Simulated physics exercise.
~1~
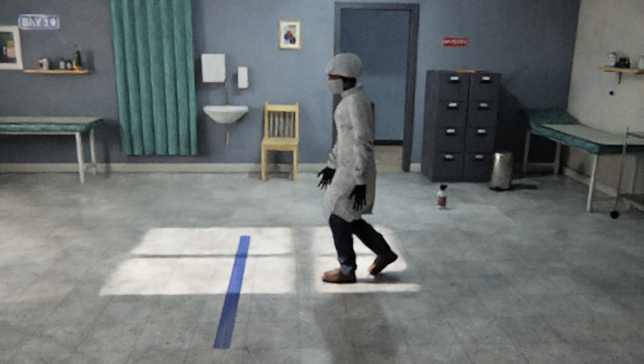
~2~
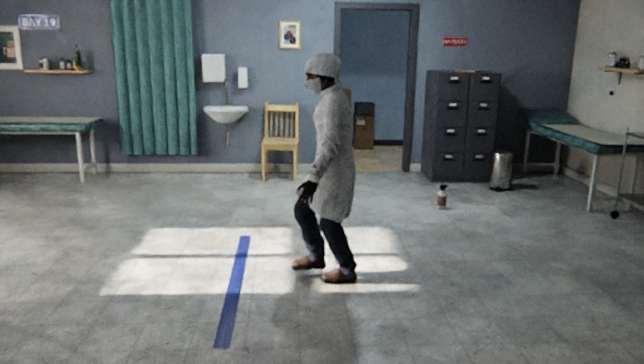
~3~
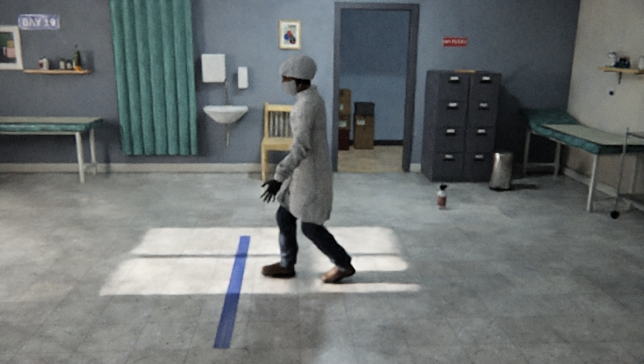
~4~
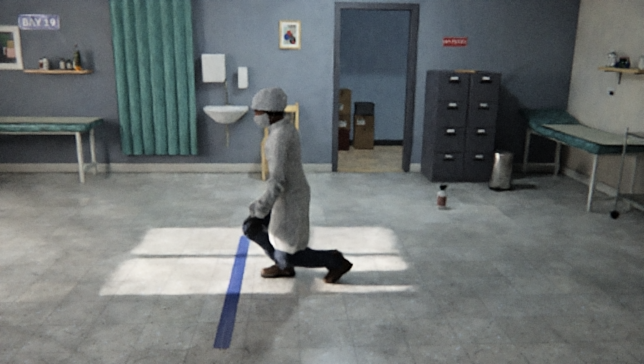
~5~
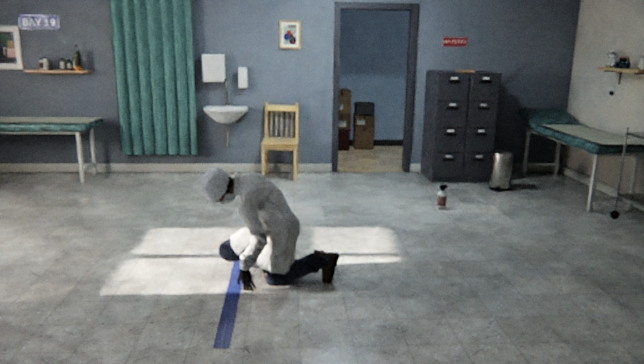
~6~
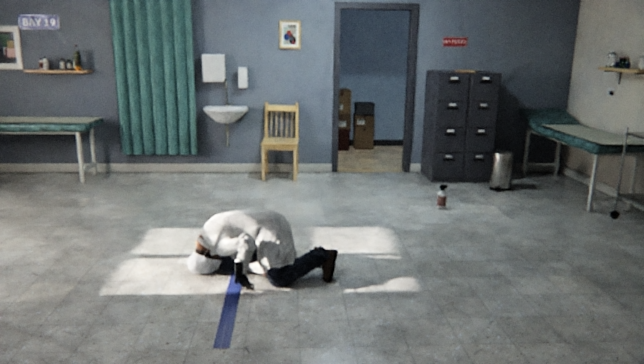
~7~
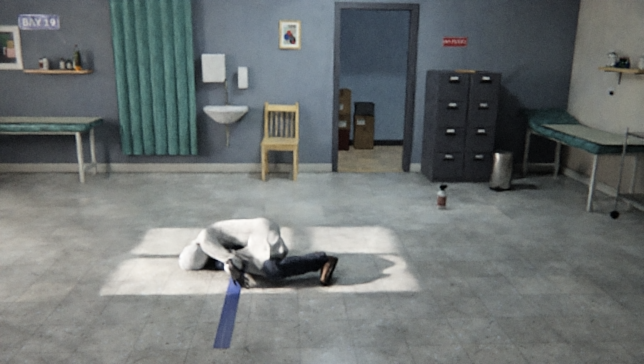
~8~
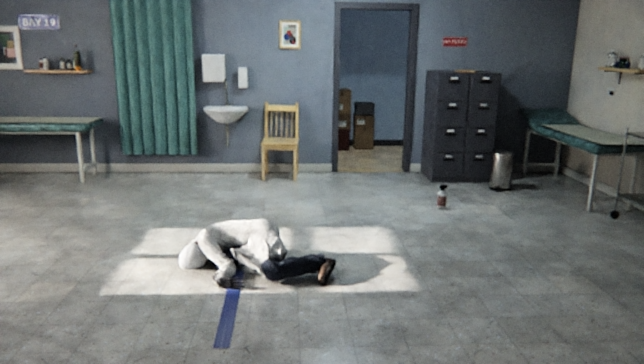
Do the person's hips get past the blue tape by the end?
No, the hips stay on the right side of the blue tape, while the head and chest lie across it.
